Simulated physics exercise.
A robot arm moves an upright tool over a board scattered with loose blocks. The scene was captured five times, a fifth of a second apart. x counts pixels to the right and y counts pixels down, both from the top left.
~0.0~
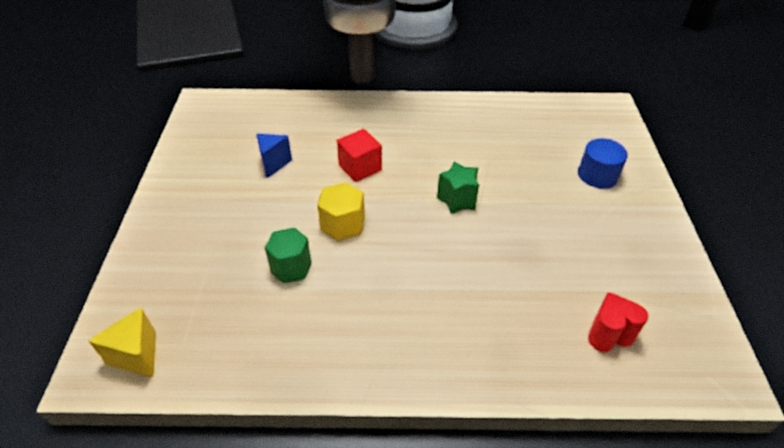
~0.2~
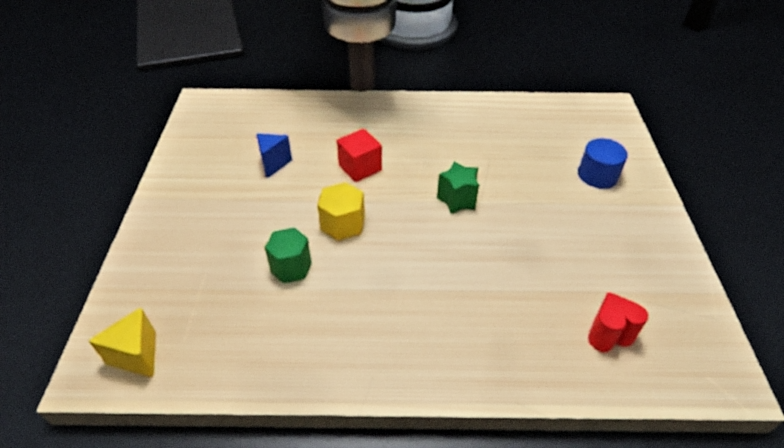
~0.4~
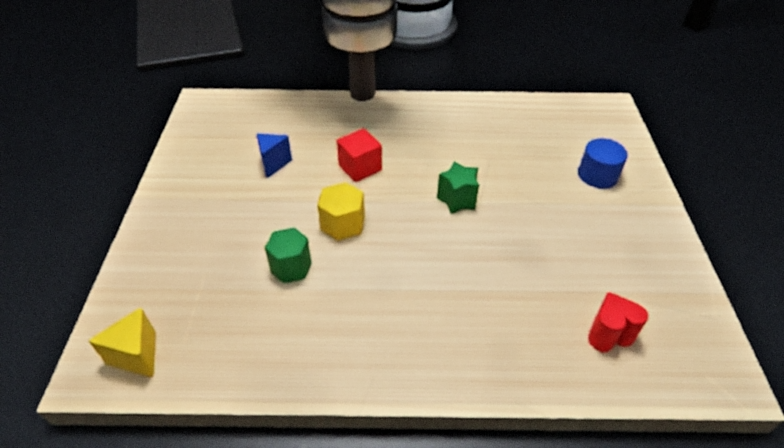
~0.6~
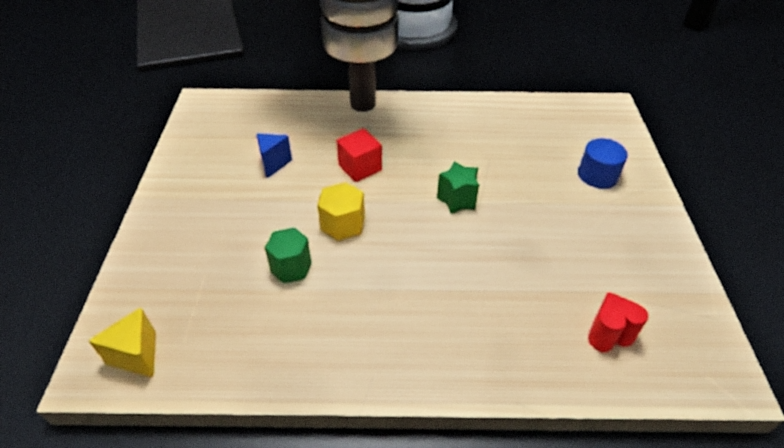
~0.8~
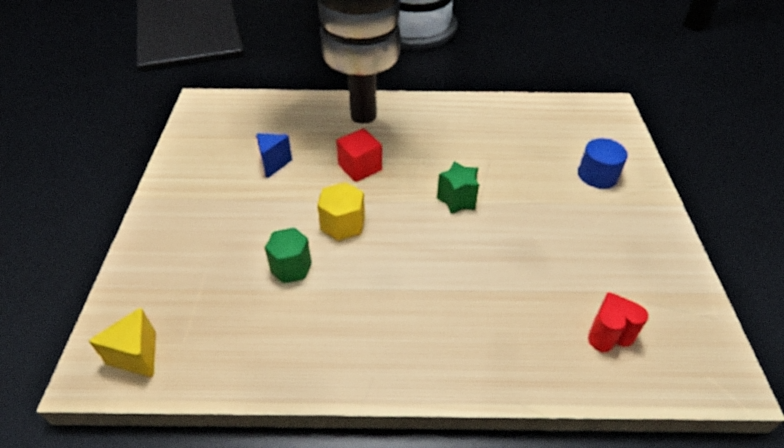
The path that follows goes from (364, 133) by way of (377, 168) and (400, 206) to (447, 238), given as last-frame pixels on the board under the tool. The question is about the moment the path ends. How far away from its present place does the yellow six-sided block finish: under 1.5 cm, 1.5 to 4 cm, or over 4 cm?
Within 1.5 cm.
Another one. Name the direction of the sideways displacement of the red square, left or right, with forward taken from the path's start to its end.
The red square is shifted sideways to the right, facing along the path from start to end.
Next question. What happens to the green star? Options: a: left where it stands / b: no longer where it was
a - left where it stands.
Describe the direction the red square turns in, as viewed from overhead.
Seen from overhead, it turns clockwise.
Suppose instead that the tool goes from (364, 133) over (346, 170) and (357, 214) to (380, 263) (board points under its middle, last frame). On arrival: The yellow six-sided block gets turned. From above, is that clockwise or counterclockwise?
My answer: Clockwise.
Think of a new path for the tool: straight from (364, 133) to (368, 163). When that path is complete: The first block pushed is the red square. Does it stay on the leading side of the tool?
I'd say the red square is still out in front of the tool at the end.
On the path given first. One third of the way, tool at (376, 152); red square at (354, 163), turned 40° clockwise.
Two thirds of the way, tool at (400, 190); yellow six-sided block at (333, 204), turned 15° anticlockwise; red square at (354, 174), turned 95° clockwise.
At the end, tool at (449, 221); yellow six-sided block at (333, 204), turned 15° anticlockwise; red square at (354, 174), turned 95° clockwise; green star still.
